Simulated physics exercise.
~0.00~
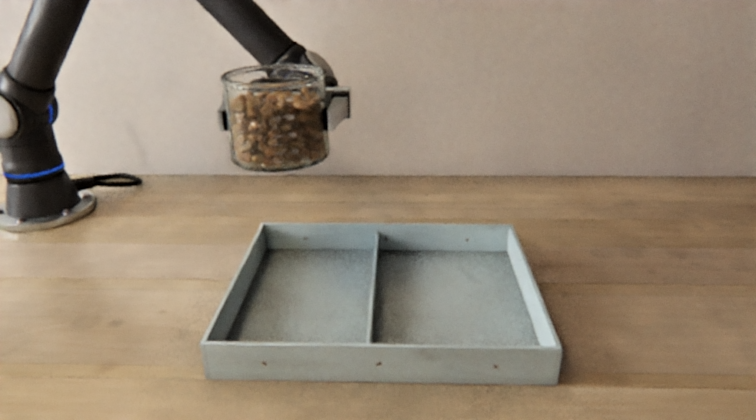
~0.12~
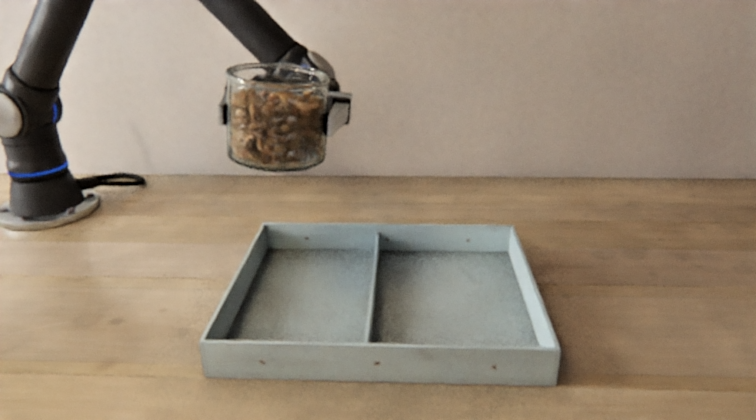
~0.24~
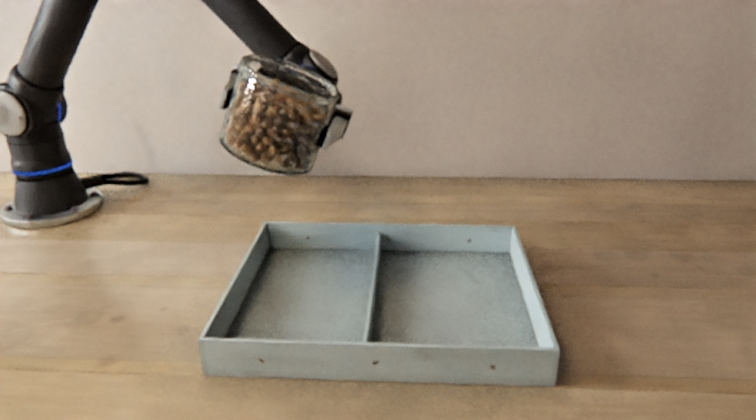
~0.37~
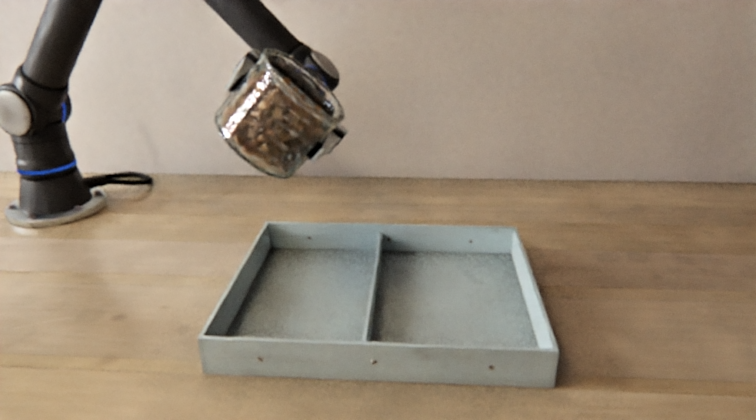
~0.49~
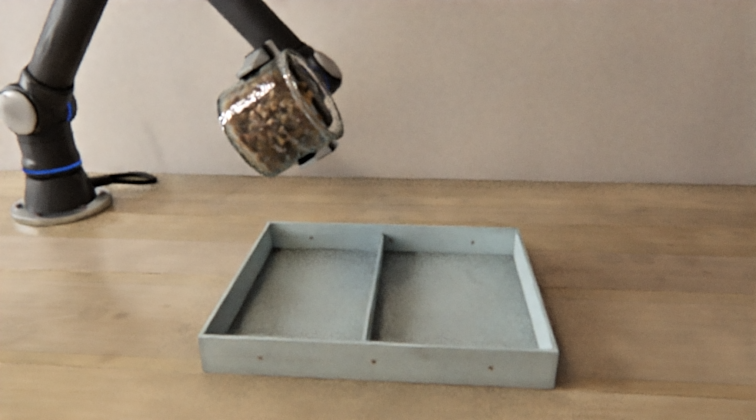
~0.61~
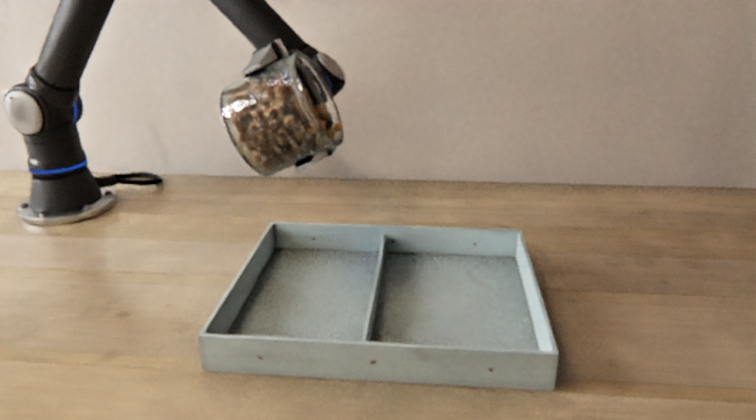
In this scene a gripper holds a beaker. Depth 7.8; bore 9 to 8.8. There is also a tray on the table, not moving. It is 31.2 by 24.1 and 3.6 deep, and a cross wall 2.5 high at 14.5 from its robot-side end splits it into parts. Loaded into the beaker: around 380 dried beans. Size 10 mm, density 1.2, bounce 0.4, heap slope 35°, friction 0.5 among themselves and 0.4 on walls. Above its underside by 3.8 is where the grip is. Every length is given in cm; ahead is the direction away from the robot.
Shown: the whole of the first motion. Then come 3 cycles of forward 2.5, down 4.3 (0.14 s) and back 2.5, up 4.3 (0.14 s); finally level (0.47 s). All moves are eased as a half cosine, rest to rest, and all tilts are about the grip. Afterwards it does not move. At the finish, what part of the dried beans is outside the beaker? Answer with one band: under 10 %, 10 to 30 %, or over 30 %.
Under 10 %.
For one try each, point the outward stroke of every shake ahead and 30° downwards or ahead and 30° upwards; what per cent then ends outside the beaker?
I'd say close to 20 percent for the first and close to 60 percent for the second.
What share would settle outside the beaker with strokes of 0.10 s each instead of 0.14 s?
25 %.
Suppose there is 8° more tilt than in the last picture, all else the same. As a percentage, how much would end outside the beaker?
Then something close to 15 in a hundred.
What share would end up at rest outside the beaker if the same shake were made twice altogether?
It would come to around 5 %.
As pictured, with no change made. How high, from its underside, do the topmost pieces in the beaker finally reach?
Around 8.0 cm above the underside.
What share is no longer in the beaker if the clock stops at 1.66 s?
About 5 in a hundred parts are out.
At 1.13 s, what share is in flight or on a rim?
Logged share: Close to 1 per cent.
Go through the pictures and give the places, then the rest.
The first picture shows the beaker middle at (278, 117), level; upper third of the load around (274, 105), from x 235 to 320, top at y 90; 375 in the beaker.
The second picture shows the beaker middle at (278, 117), tilted 6° forward; upper third of the load around (272, 105), from x 235 to 320, top at y 90.
The third picture shows the beaker middle at (279, 116), tilted 22° forward; upper third of the load around (268, 103), from x 230 to 320, top at y 80.
The fourth picture shows the beaker middle at (280, 116), tilted 43° forward; upper third of the load around (268, 101), from x 230 to 320, top at y 75.
The fifth picture shows the beaker middle at (281, 115), tilted 59° forward; upper third of the load around (269, 97), from x 230 to 320, top at y 75.
The sixth picture shows the beaker middle at (283, 116), tilted 65° forward; upper third of the load around (270, 99), from x 230 to 340, top at y 80; 375 in the beaker.
After 1.13 s, tilted 65° forward, highest piece 24 above the table; 366 in the beaker, 5 in the far-side part, 4 in flight or on a rim.
After 1.66 s, tilted 38° forward, highest piece 23 above the table; 359 in the beaker, 11 in the far-side part, 4 in the robot-side part, 1 in flight or on a rim.
After 2.12 s, level, highest piece 25 above the table; 359 in the beaker, 12 in the far-side part, 4 in the robot-side part.
After 3.17 s, level, highest piece 25 above the table; 359 in the beaker, 12 in the far-side part, 4 in the robot-side part.
In the end, 359 in the beaker, 12 in the far-side part, 4 in the robot-side part. That is 4 % outside the beaker.
